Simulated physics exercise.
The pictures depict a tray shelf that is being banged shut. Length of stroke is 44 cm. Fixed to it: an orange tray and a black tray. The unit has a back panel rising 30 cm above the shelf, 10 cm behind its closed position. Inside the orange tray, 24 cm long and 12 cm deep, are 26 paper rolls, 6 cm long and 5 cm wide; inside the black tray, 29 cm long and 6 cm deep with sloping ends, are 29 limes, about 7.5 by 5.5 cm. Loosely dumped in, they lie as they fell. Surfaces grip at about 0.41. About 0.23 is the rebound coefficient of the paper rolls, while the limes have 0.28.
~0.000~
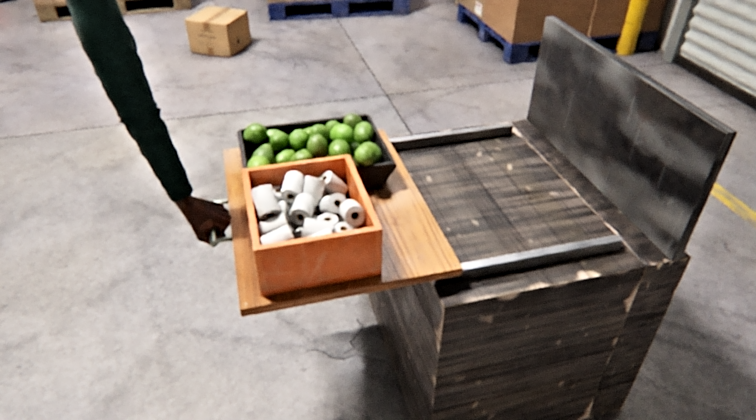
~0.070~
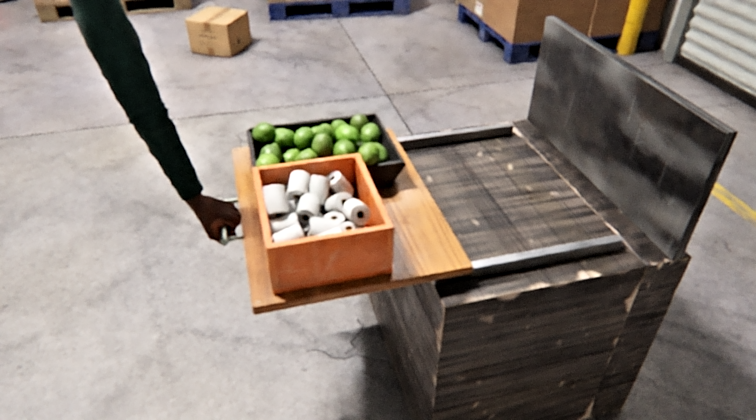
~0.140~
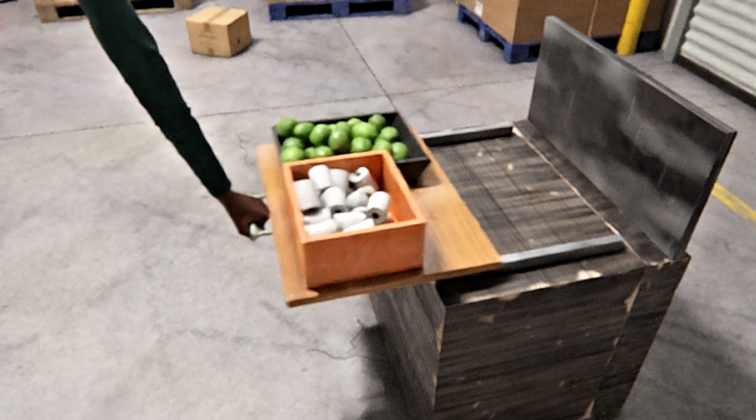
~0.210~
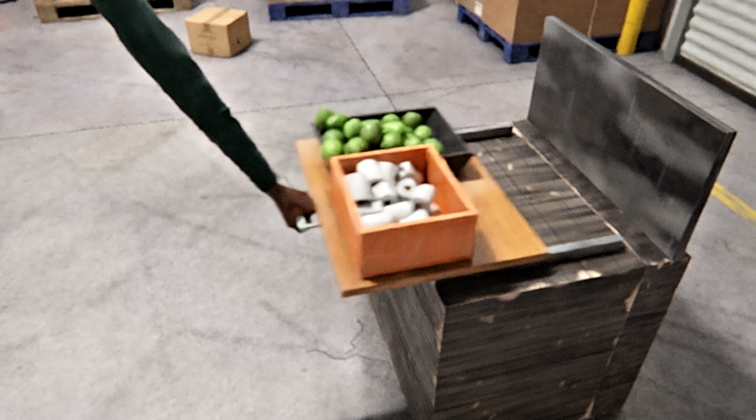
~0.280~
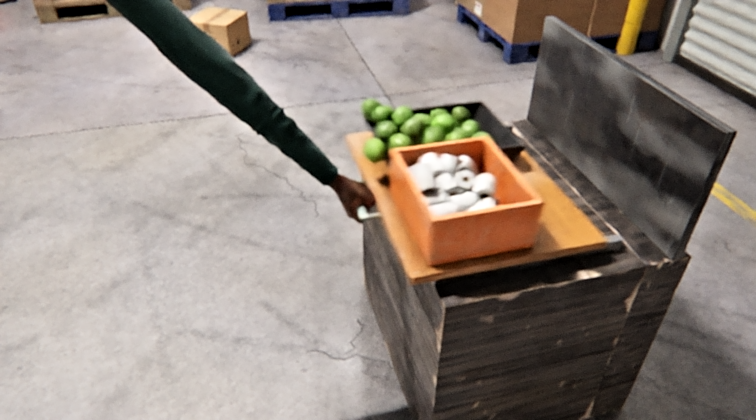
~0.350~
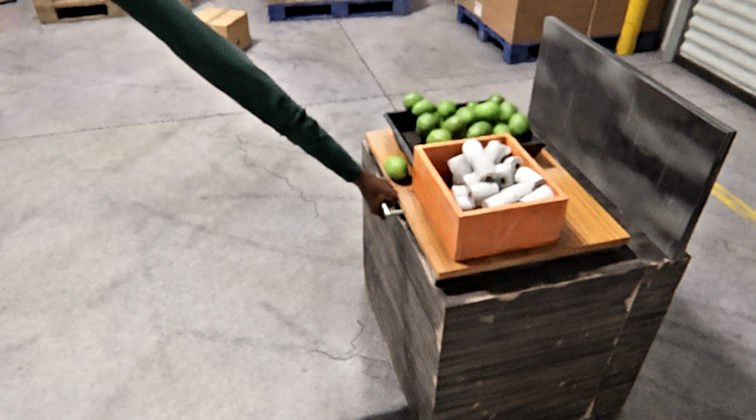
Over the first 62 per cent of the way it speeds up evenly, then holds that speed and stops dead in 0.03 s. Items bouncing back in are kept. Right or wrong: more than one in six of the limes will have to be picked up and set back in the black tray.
Right.
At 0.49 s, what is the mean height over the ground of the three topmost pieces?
Their middles sit some 92 cm up.
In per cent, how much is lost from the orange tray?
I'd put the orange tray at some 10 per cent.
After 0.49 s, the orange tray has all 26 and the black tray is down by 7 of 29.
After 0.71 s, the orange tray is down by 2 of 26 and the black tray is down by 8 of 29.
Final count (at 1.14 s), the orange tray is down by 2 of 26 and the black tray is down by 9 of 29. Asked share, 9 of 29, 31 per cent.
